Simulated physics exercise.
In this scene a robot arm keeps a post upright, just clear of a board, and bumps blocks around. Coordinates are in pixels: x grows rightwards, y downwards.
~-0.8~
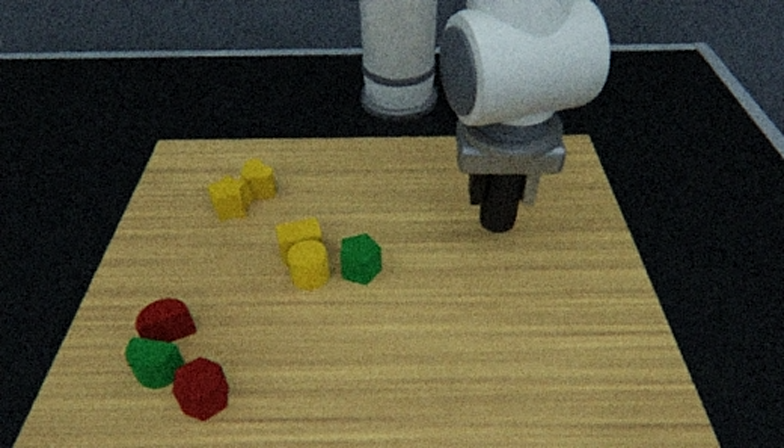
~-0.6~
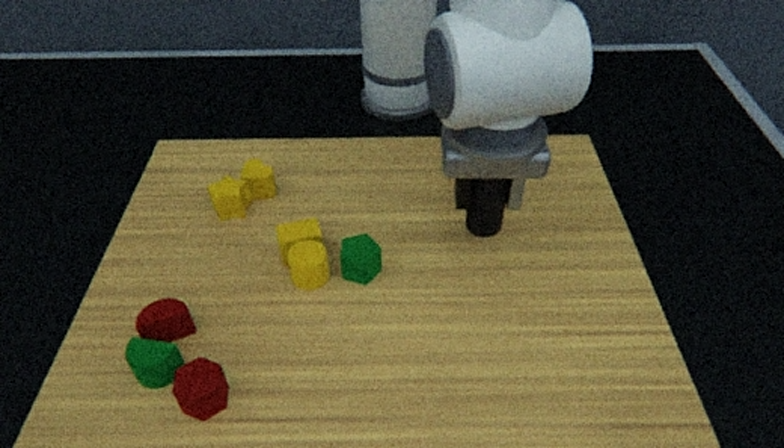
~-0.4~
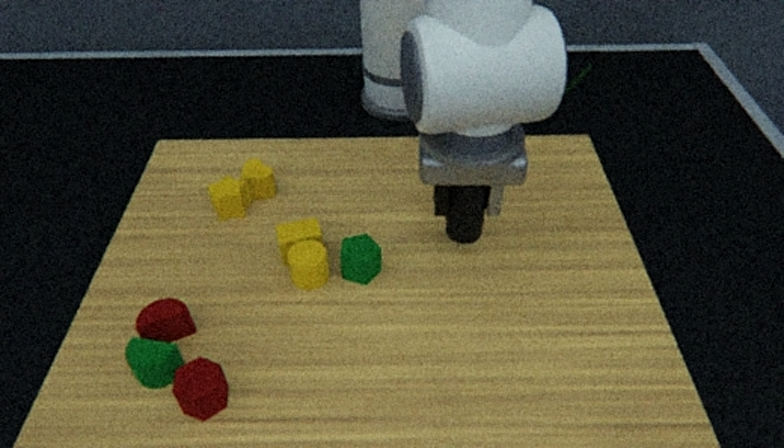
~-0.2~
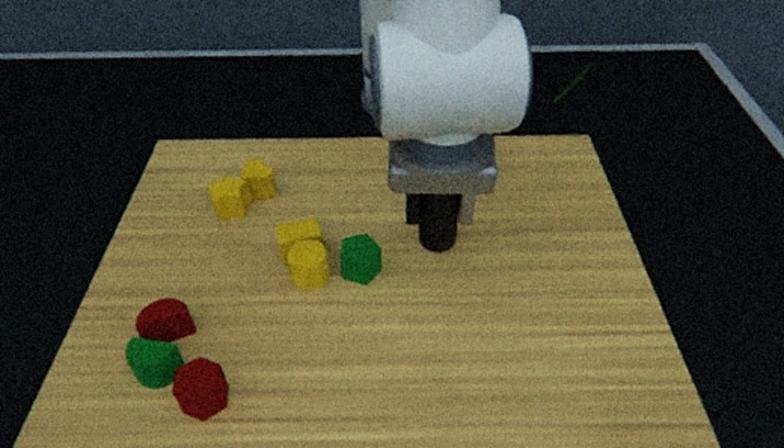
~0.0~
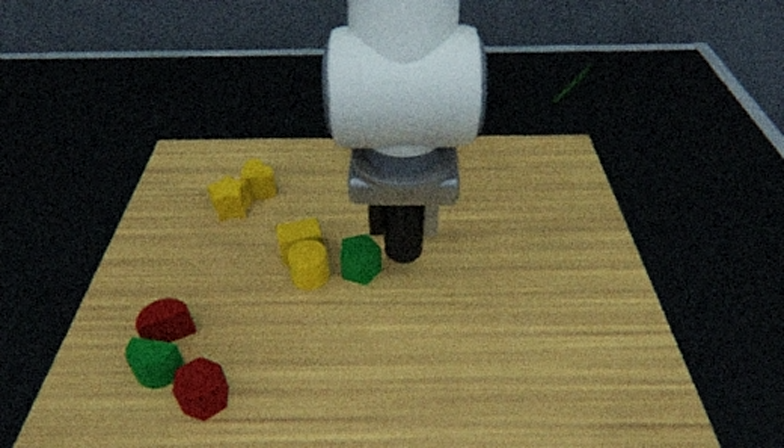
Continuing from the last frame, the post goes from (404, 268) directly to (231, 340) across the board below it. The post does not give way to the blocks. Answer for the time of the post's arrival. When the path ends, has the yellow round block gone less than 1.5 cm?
I believe not.
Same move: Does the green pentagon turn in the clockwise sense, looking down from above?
Going by the path, yes.
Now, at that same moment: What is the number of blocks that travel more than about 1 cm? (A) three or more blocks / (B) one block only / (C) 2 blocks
C.
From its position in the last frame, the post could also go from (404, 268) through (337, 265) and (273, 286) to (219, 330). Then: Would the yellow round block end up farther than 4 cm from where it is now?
That would be a yes.
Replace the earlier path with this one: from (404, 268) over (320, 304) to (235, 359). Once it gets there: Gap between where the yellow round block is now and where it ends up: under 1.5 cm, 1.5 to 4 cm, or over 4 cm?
Overall it shifts more than 4 cm.
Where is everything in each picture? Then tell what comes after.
Post tip at (497, 222); block tops, red D-shaped block at (160, 310); yellow round block at (307, 253); green pentagon at (359, 247), in the first picture.
Post at (483, 226); blocks unchanged, in the second picture.
Post at (464, 232); blocks unchanged, in the third picture.
Post at (437, 241); blocks unchanged, in the fourth picture.
Post at (404, 251); red D-shaped block at (160, 310); yellow round block at (307, 253); green pentagon at (359, 247), in the fifth picture.
The first path, step by step. One third of the way, post at (348, 274); yellow round block at (271, 254); green pentagon at (309, 260), turned 30° clockwise.
Two thirds of the way, post at (289, 298); yellow round block at (250, 243); green pentagon at (265, 270), turned 95° clockwise.
At the end, post at (225, 324); red D-shaped block in place; yellow round block at (250, 243); green pentagon at (262, 270), turned 100° clockwise.
